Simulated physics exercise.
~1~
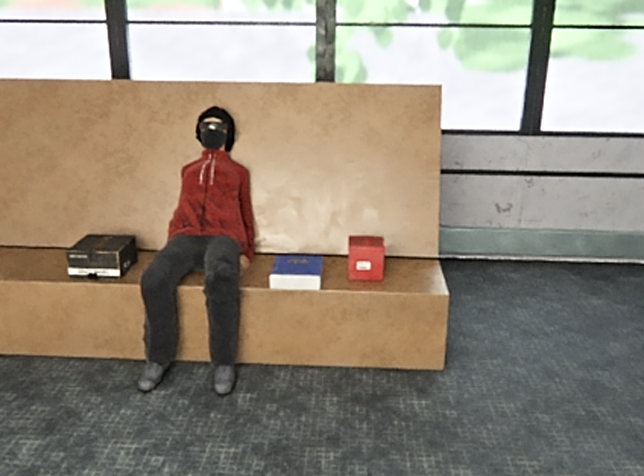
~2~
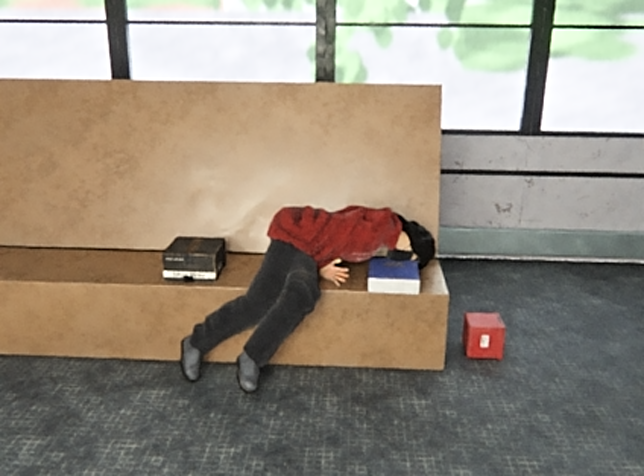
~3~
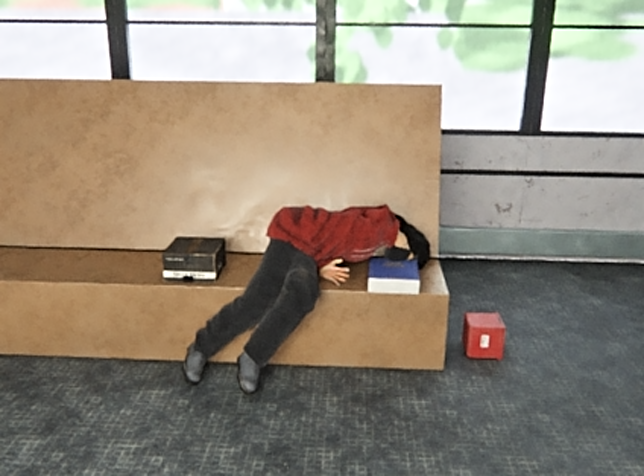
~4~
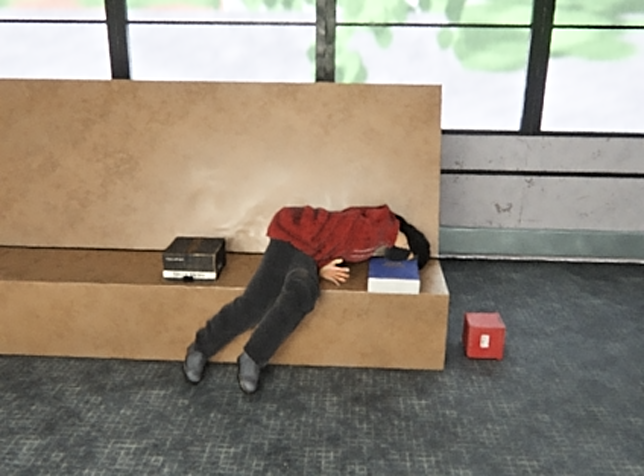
A person in a red jacket, dark trousers, black cap and dark face covering sits upright on a long tan bench, seen from a fixed view in front, with windows behind and grey carpet below. A black carton rests to the left, with a blue and white folder and a red tub to the right. The person topples sideways to the right, while the carton and folder shift right along the seat. The red tub drops off the bench's right end onto the floor. Finally, the person lies slumped, head by the folder, feet low, and everything stays still.
